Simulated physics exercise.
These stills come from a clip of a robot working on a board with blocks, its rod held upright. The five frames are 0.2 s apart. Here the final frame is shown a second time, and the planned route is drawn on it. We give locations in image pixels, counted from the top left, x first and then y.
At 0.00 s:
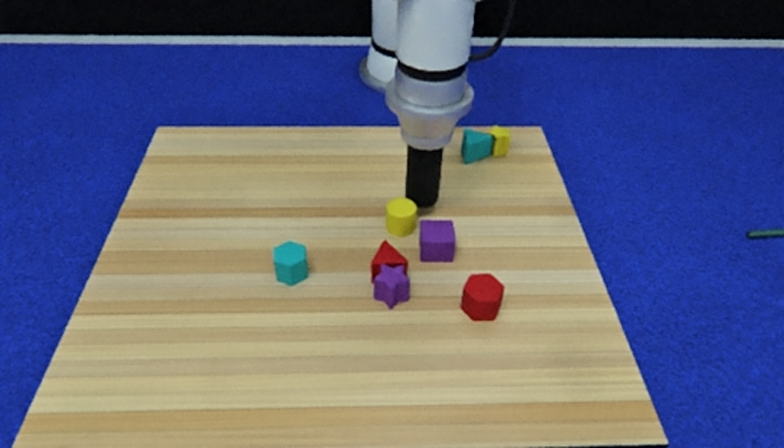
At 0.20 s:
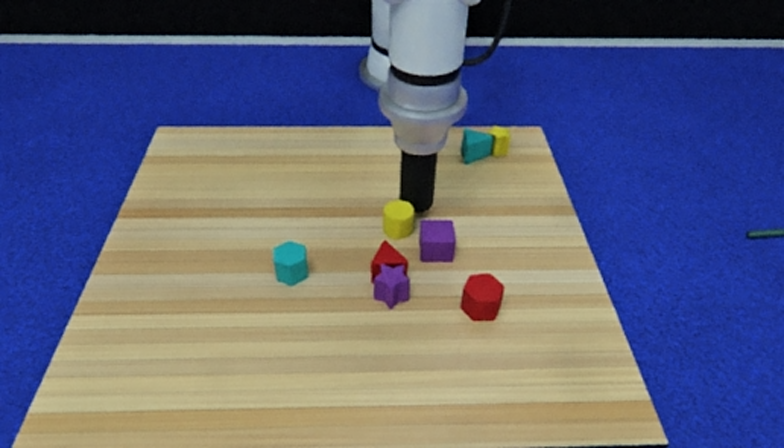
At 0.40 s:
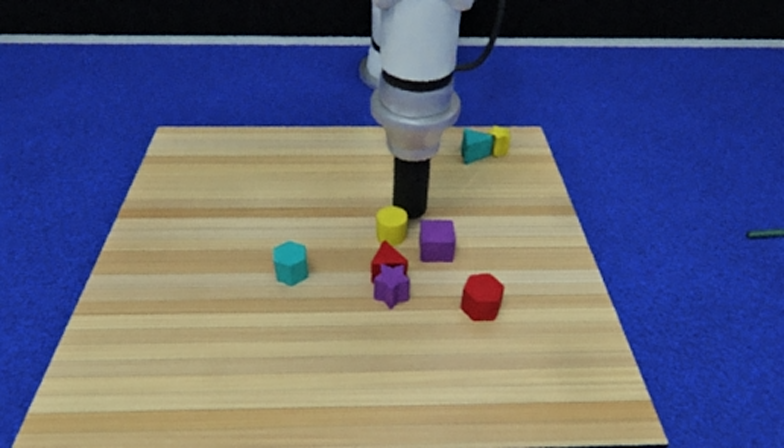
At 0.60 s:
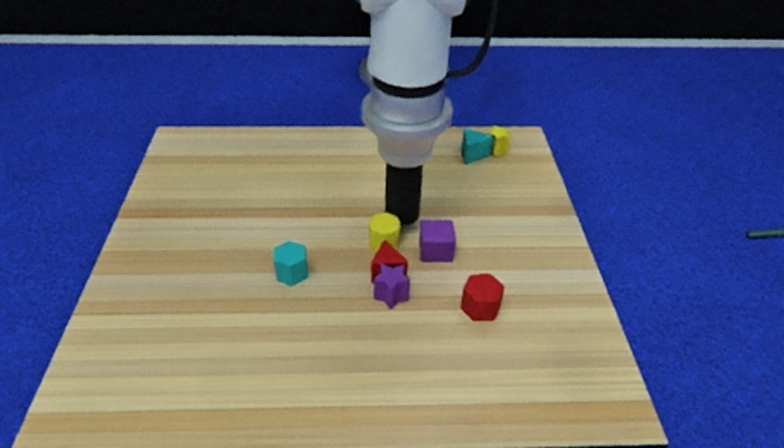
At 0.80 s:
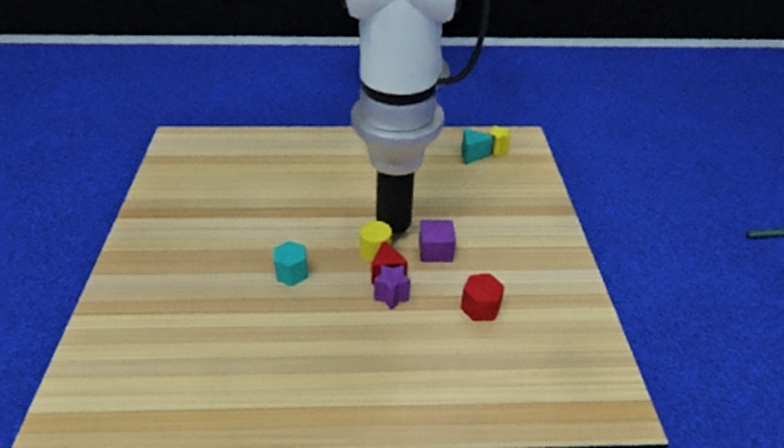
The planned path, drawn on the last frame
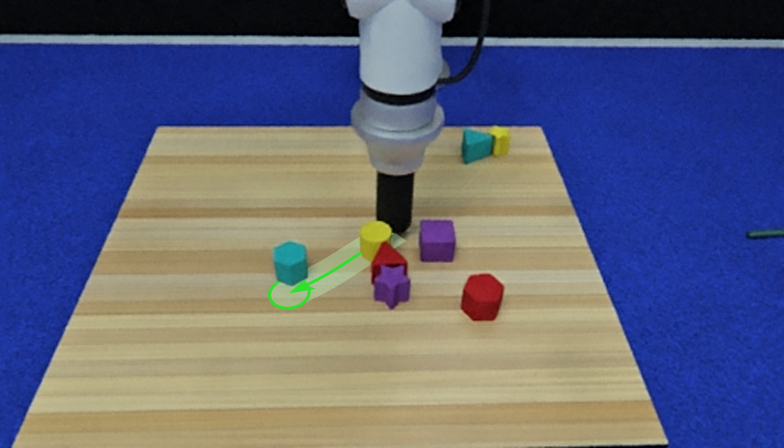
A robot arm with a black rod pushes a yellow round block slowly down and to the left across a wooden board. The block moves away from the purple cube's upper left and ends up beside the red three-sided block, above the purple star, while the other blocks stay still.
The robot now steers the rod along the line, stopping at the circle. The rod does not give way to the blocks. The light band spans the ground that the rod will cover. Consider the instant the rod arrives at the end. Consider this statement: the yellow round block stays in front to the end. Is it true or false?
Answer: False.
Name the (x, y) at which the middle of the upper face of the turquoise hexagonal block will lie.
It comes to (258, 257).
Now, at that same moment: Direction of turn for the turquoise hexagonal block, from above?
It goes clockwise.
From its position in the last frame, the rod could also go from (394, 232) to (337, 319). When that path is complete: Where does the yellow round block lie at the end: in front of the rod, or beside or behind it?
Slid off.
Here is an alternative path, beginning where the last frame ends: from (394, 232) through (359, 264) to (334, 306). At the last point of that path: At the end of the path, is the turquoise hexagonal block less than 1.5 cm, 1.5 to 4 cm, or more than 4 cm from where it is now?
The block shifts less than 1.5 cm.
Drawn move, from (394, 232) over (346, 262) to (289, 293).
What follows on the original path. One third of the way, rod at (362, 243); yellow round block at (349, 255); red three-sided block at (384, 262); purple star at (395, 281), turned 20° anticlockwise.
Two thirds of the way, rod at (328, 264); yellow round block at (331, 280); red three-sided block at (384, 262); purple star at (395, 281), turned 20° anticlockwise.
At the end, rod at (288, 284); turquoise hexagonal block at (258, 257), turned 70° clockwise; yellow round block at (323, 288); red three-sided block at (384, 262); purple star at (395, 281), turned 20° anticlockwise.
